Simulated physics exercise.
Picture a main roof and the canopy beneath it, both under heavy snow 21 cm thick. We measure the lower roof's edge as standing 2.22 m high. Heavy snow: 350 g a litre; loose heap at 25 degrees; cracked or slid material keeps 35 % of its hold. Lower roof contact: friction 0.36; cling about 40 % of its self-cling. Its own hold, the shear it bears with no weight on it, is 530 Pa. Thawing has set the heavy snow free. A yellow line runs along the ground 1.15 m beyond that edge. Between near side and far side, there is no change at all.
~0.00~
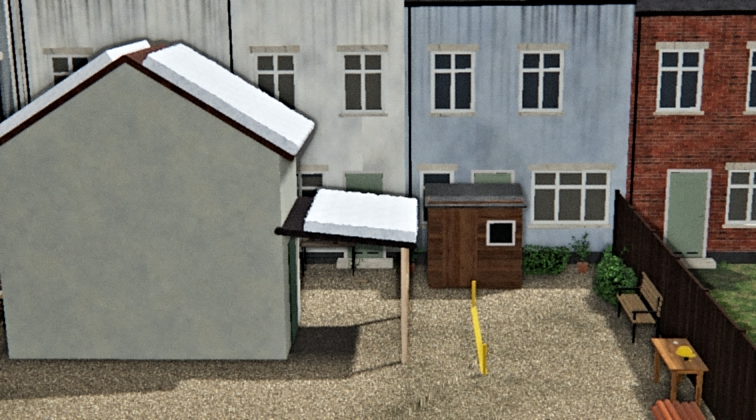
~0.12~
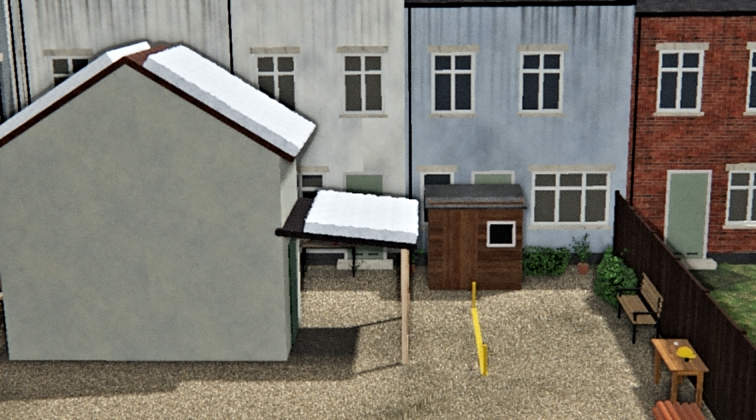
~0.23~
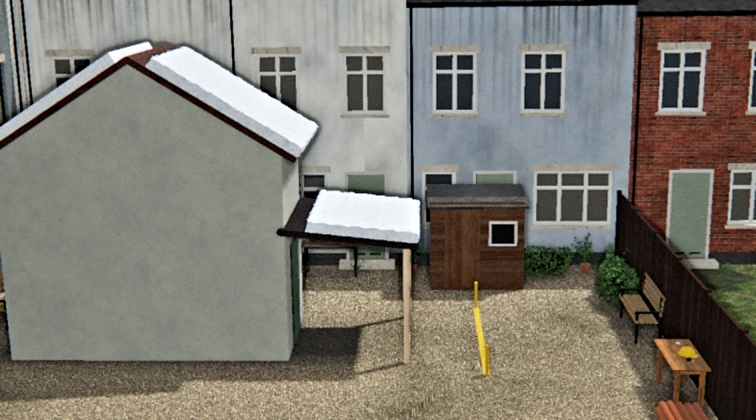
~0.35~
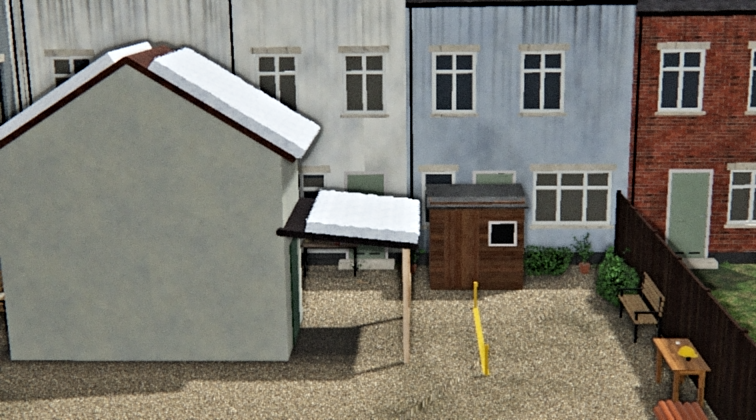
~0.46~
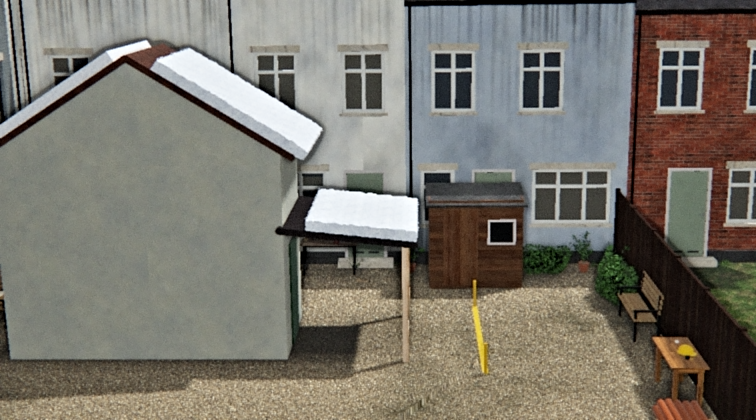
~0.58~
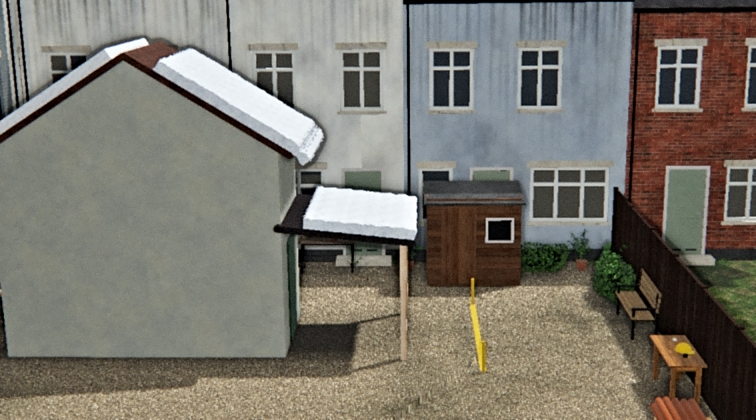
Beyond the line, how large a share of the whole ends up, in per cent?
Roughly 3 per cent.
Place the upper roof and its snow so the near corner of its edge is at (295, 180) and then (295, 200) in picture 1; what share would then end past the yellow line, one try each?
Around 0 percent, then around 0 percent.
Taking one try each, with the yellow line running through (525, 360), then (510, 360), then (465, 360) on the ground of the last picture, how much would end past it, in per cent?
Roughly 0 %, then 0 %, then 7 %.
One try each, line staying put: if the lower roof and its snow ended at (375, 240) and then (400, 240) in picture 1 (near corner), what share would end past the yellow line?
Close to 25 % on the first try, close to 12 % on the next.
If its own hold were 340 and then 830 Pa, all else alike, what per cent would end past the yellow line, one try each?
Going in order, it's 14 % and then 0 %.
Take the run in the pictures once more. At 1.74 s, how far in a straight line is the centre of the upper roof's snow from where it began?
It is around 2.4 m from where it started.
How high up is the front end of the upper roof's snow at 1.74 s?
Height: Approx. 2.6 m.
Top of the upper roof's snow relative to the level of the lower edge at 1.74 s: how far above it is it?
1.9 m, roughly.
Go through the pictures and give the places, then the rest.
In the first frame, leading edge of the heavy snow at (295, 152).
In the second frame, leading edge of the heavy snow at (296, 153), its middle shifted 9 mm.
In the third frame, leading edge of the heavy snow at (299, 146), its middle shifted 3.7 cm, 1 % of it past the upper edge, in one piece.
In the fourth frame, leading edge of the heavy snow at (301, 147), its middle shifted 8.5 cm, 3 % of it past the upper edge, in one piece.
In the fifth frame, leading edge of the heavy snow at (303, 153), its middle shifted 15 cm, 5 % of it past the upper edge, in one piece.
In the sixth frame, leading edge of the heavy snow at (307, 156), its middle shifted 25 cm, 9 % of it past the upper edge, cracking.
After 1.11 s, none is below the lower edge and 0 % is past the line.
After 1.74 s, none is below the lower edge and 0 % is past the line.
After 2.37 s, none is below the lower edge and 0 % is past the line.
After 3.00 s, 19 % is below the lower edge and 0 % is past the line.
After 3.90 s, at the end, 24 % is below the lower edge and 3 % is past the line.
